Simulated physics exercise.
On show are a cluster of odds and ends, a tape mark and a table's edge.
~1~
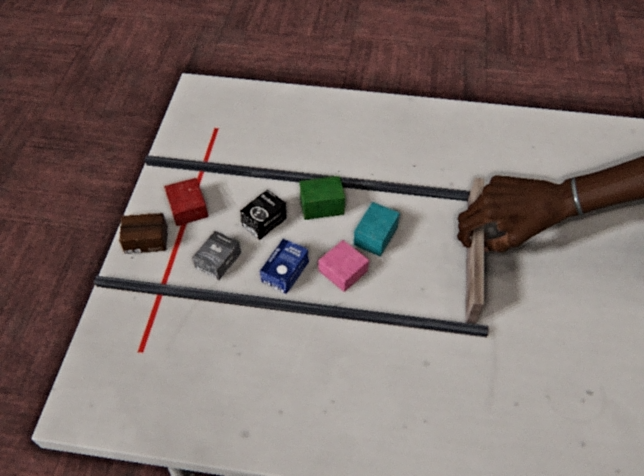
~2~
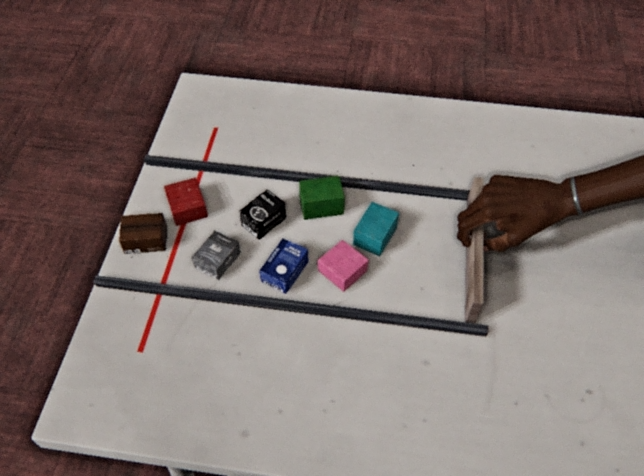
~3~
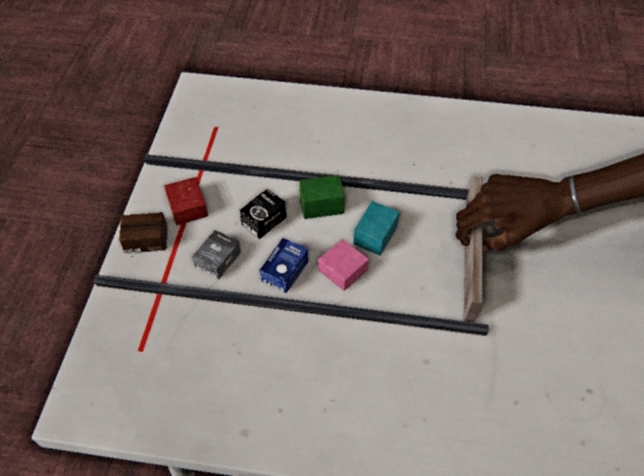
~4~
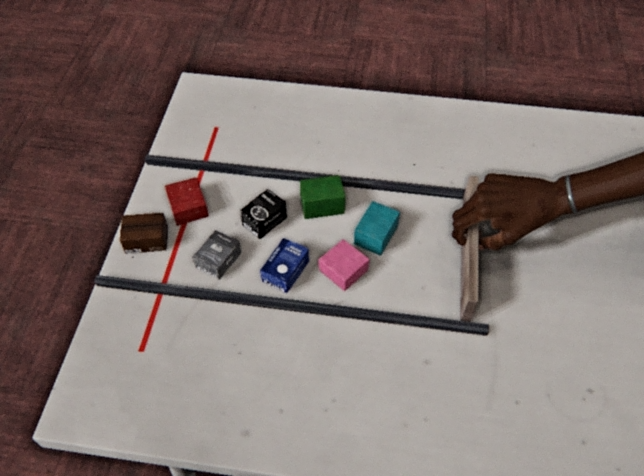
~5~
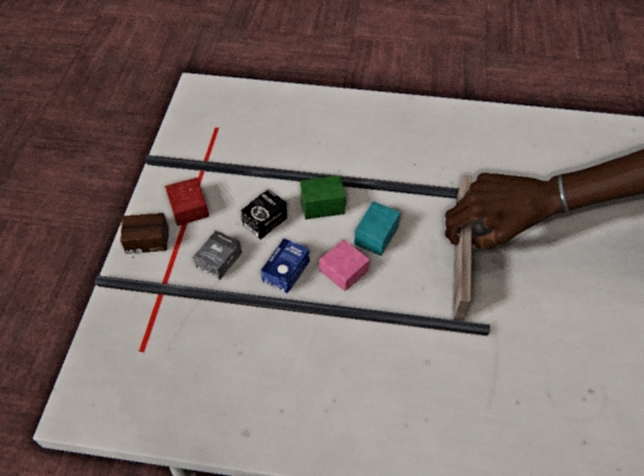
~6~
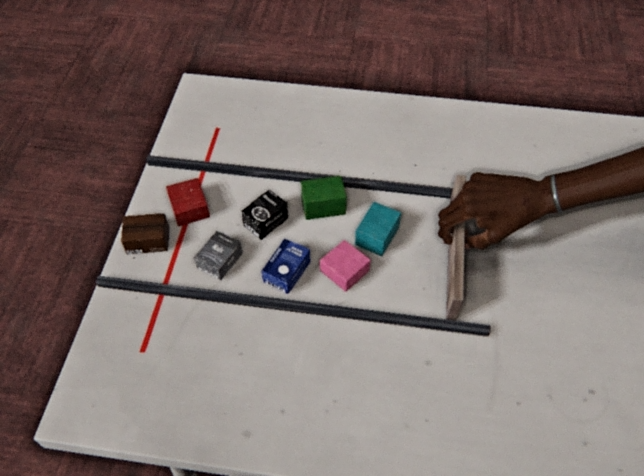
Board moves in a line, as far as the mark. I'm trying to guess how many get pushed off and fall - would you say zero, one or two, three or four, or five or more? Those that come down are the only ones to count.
I would say three or four.
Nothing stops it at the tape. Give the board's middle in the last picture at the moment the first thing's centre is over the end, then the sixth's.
For the first, roughly (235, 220); for the next, roughly (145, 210).
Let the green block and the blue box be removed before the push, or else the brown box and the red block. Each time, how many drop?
Count of fallen: 2 / 1.
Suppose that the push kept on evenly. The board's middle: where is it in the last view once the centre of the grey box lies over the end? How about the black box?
The middle is at (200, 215) when it's the grey box, and at (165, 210) when it's the black box.
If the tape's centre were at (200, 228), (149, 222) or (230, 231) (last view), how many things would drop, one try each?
Respectively, 1, 5 and 1.
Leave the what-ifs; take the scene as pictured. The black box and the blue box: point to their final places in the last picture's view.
The first one ends at (145, 201), the second at (124, 245).
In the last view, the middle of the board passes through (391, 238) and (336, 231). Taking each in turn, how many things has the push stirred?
The count reaches 1 first and 4 second.
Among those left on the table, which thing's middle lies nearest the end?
The blue box is the one.
Soon after, none off yet; brown box at rest near (146, 234); red block at rest near (188, 202); grey box at rest near (219, 255).
Then, none off yet; brown box at rest near (146, 234); red block at rest near (188, 202); grey box moving near (209, 255).
Further on, none off yet; brown box moved about its own width near (113, 228); red block moved about its own width near (165, 197); grey box moved well along near (143, 247).
By the end, the number that fall off is three or four; fallen, grey box, red block and brown box.
